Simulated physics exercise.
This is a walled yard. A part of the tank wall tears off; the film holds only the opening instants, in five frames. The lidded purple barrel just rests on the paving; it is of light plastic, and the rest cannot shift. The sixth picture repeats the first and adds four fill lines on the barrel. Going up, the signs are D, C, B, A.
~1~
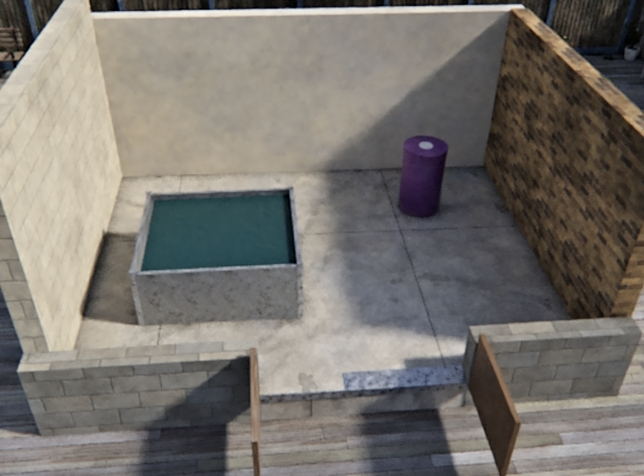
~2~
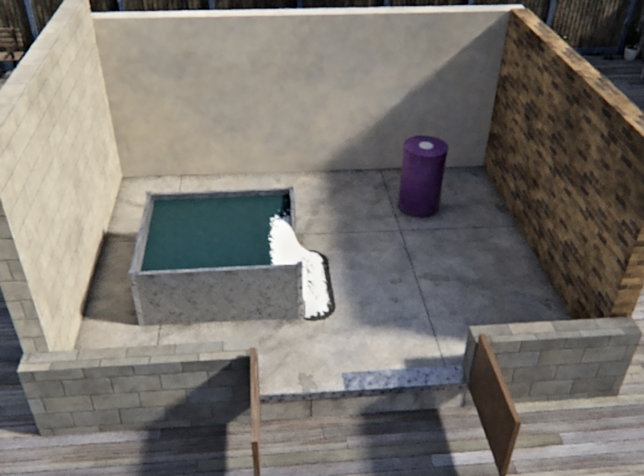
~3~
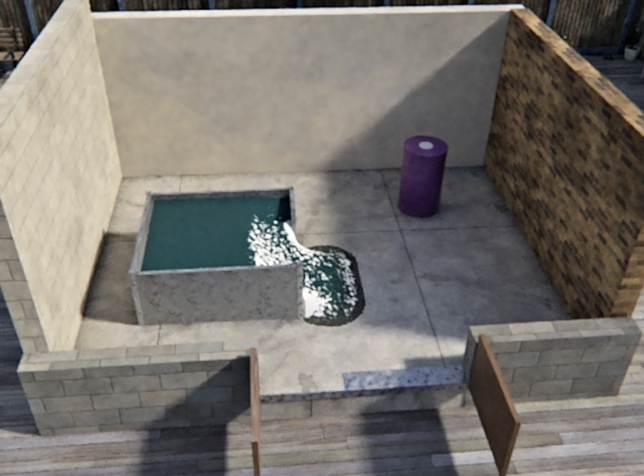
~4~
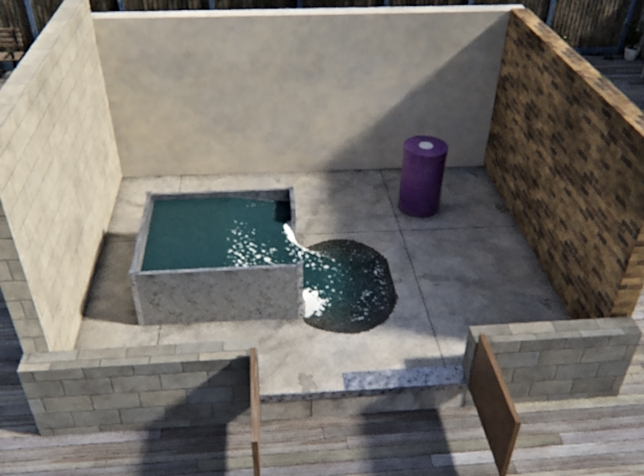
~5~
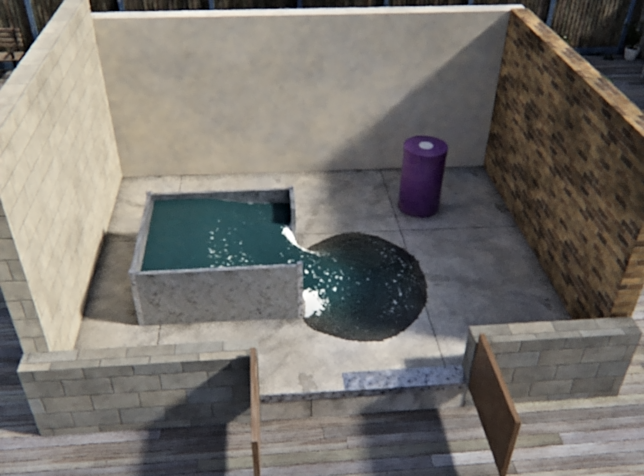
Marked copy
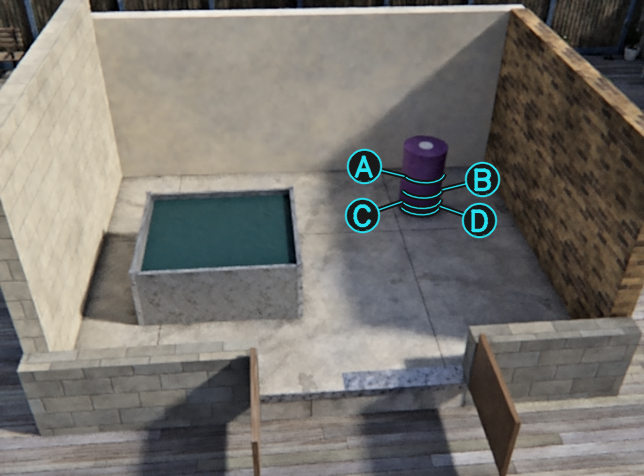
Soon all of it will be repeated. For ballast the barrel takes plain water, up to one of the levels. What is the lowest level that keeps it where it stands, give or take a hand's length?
Line C just does it.
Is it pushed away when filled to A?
No.
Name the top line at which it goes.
That is line D.
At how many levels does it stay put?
Three.
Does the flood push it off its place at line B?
No, not at all.
In cyan, A at (427, 182); B at (425, 198); C at (424, 208); D at (423, 214); from the bottom up D, C, B, A.
With A, it does not move.
With B, it does not move.
With C, it does not move.
With D, it is pushed about 3 times its own width away.
